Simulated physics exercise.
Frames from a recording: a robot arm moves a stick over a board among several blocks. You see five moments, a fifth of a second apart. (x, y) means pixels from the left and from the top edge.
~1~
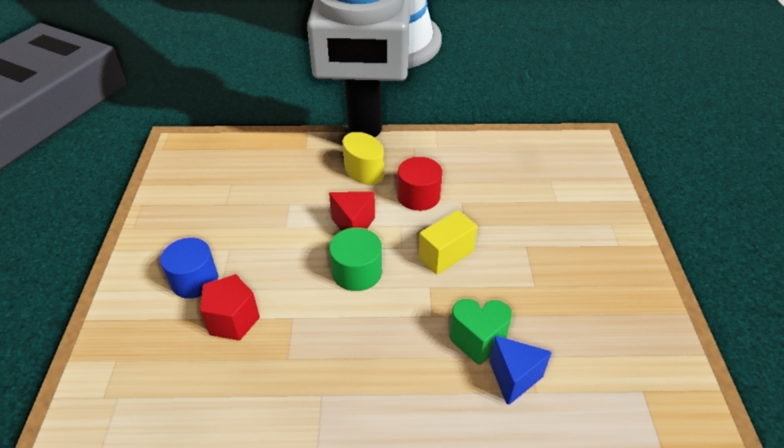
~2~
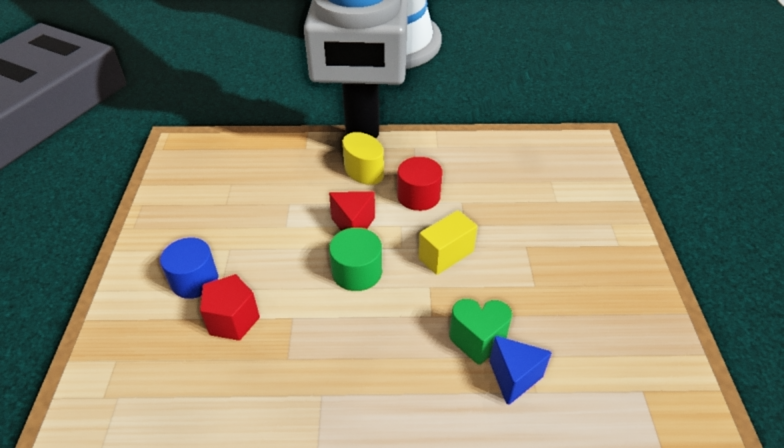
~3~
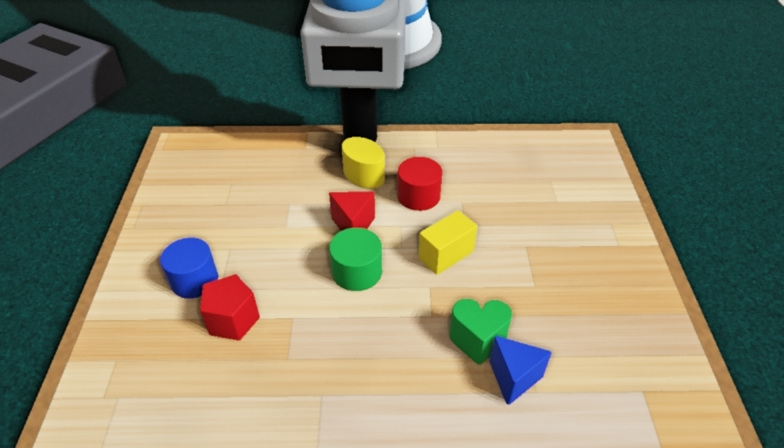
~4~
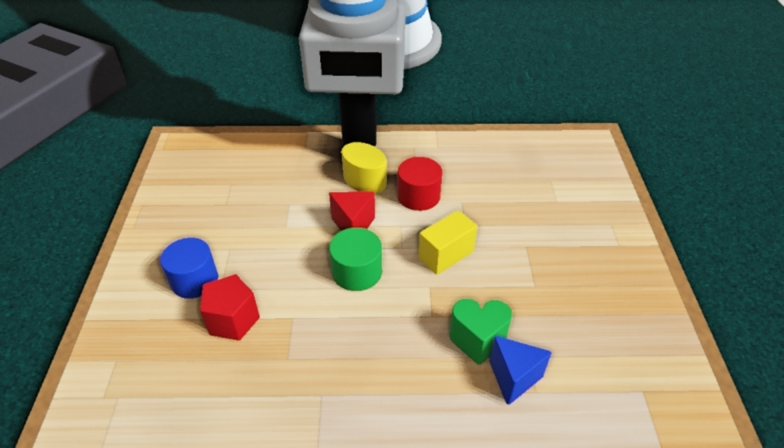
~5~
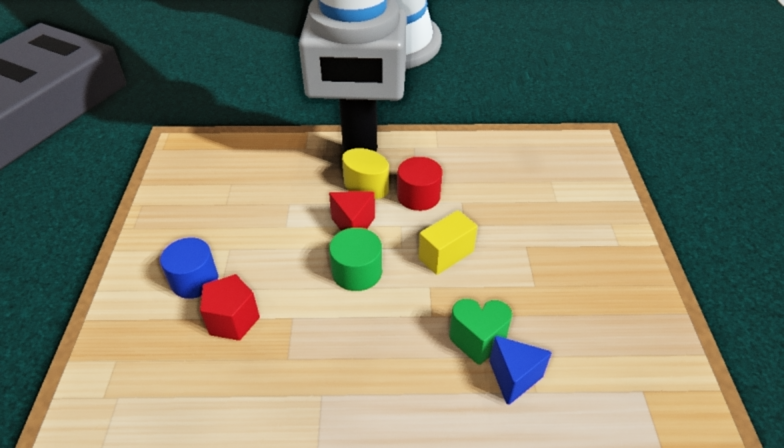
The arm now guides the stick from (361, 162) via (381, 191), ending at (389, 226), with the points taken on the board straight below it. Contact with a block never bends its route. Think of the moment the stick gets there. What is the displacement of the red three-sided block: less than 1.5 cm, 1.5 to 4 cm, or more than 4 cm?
Distance: Between 1.5 and 4 cm.
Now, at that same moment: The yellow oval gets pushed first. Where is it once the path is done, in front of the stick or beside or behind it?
The yellow oval is leading.
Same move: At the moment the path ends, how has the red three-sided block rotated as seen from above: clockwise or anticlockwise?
Looking down, my answer is that the red three-sided block rotates clockwise.
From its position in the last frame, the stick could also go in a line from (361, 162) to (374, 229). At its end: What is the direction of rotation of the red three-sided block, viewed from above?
It swings round clockwise.
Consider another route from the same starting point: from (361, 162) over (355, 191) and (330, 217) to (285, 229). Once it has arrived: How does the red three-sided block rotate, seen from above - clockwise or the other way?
It rotates clockwise.
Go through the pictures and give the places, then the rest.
In the first picture, stick tip at (365, 130); block tops, red three-sided block at (352, 201); green round block at (356, 246); yellow oval at (363, 145); red round block at (420, 170).
In the second picture, stick at (363, 133); blocks unchanged.
In the third picture, stick at (361, 138); yellow oval at (363, 150).
In the fourth picture, stick at (360, 143); yellow oval at (364, 155).
In the fifth picture, stick at (360, 149); red three-sided block at (352, 201); green round block at (356, 246); yellow oval at (365, 160); red round block at (420, 170).
The first path, step by step. One third of the way, stick at (375, 168); yellow oval at (375, 181).
Two thirds of the way, stick at (384, 189); red three-sided block at (349, 215), turned 65° clockwise; yellow oval at (383, 205); red round block at (425, 172).
At the end, stick at (389, 212); red three-sided block at (343, 217), turned 70° clockwise; green round block at (352, 252); yellow oval at (390, 230); red round block at (425, 172).
